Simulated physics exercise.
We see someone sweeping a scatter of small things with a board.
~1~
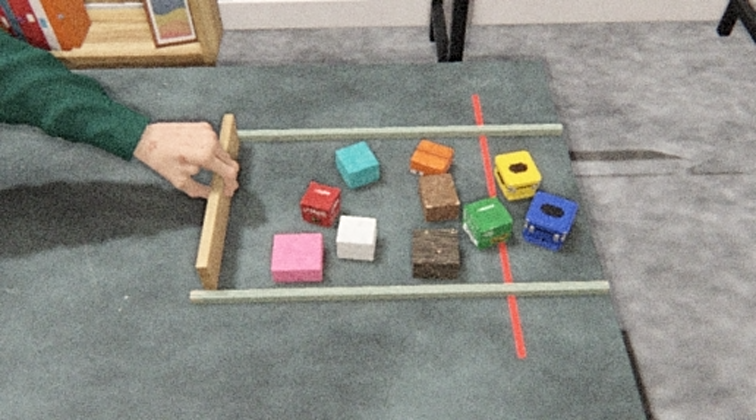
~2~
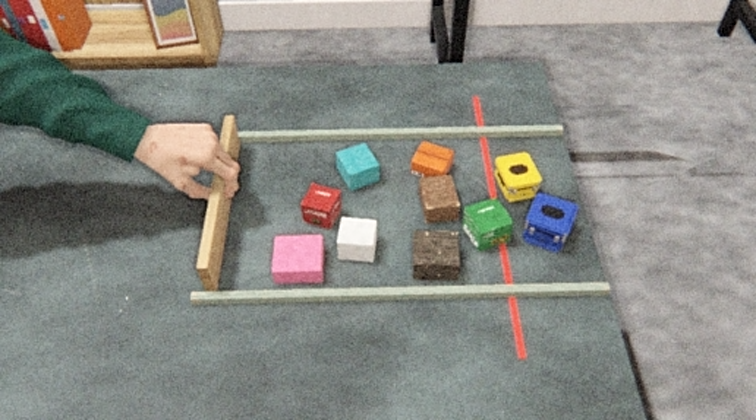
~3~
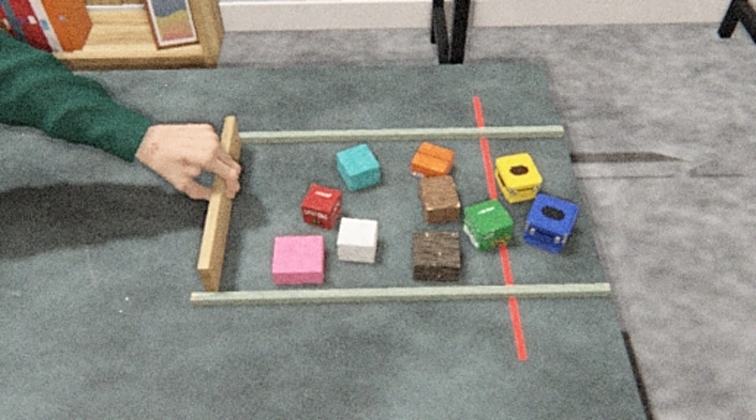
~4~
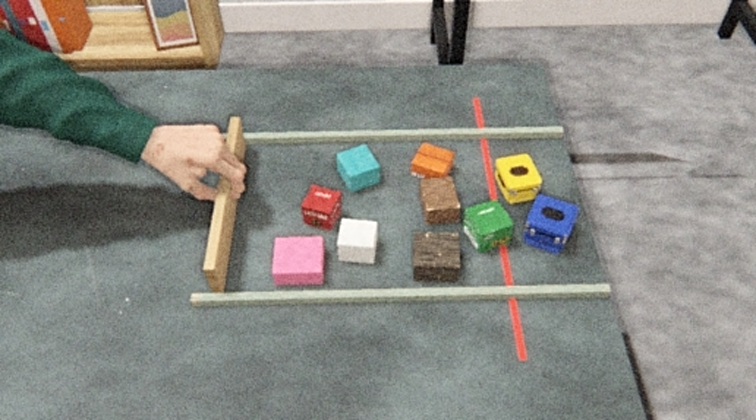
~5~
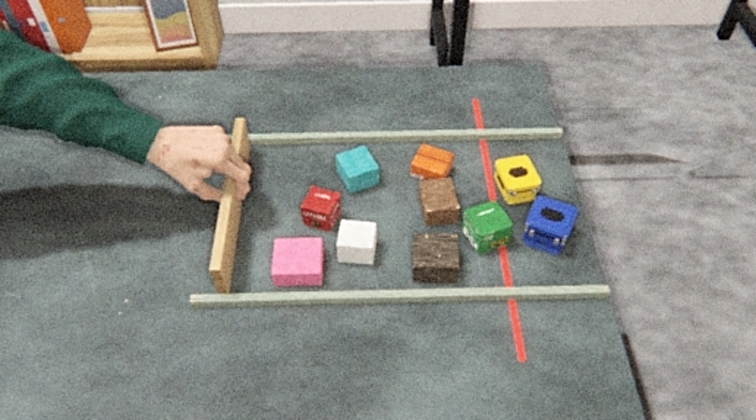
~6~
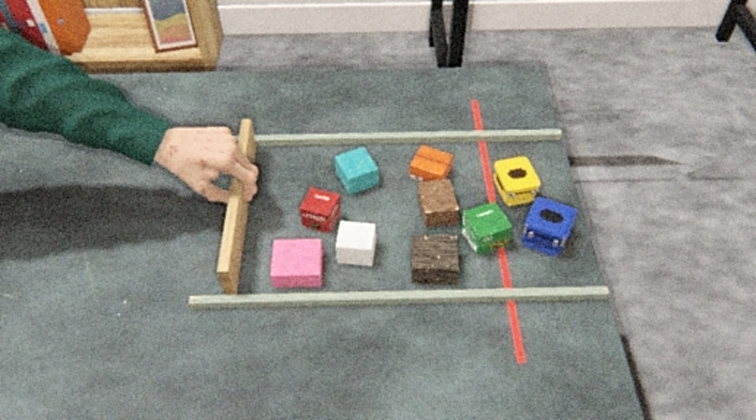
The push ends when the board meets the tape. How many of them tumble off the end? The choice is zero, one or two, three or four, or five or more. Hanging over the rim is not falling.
In the end the number that fall off is one or two.
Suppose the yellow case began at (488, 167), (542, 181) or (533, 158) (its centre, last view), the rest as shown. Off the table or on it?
In that order, it remains up; is kept; is kept.
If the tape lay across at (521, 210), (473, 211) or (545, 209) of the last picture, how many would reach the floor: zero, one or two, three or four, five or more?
For each place: Either three or four; no fall at all; more than four.
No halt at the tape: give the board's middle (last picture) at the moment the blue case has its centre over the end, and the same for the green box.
About (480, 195), and (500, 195) for the other.
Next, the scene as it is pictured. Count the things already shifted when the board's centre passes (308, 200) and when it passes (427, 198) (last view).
The counts are 3 and 9.
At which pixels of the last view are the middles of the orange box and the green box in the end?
First (532, 153), then (582, 204).
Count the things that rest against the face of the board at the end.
3 of them.
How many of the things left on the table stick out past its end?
2 of them.
Soon after, none off yet; blue case at rest near (548, 226); yellow case at rest near (515, 181); green box at rest near (486, 228).
After that, none off yet; blue case at rest near (548, 226); yellow case at rest near (515, 181); green box displaced a little near (496, 221).
And then, none off yet; blue case displaced about its own width near (580, 232); yellow case displaced a little near (534, 179); green box displaced well along near (549, 207).
In the end, the number that fall off is one or two; gone, blue case.
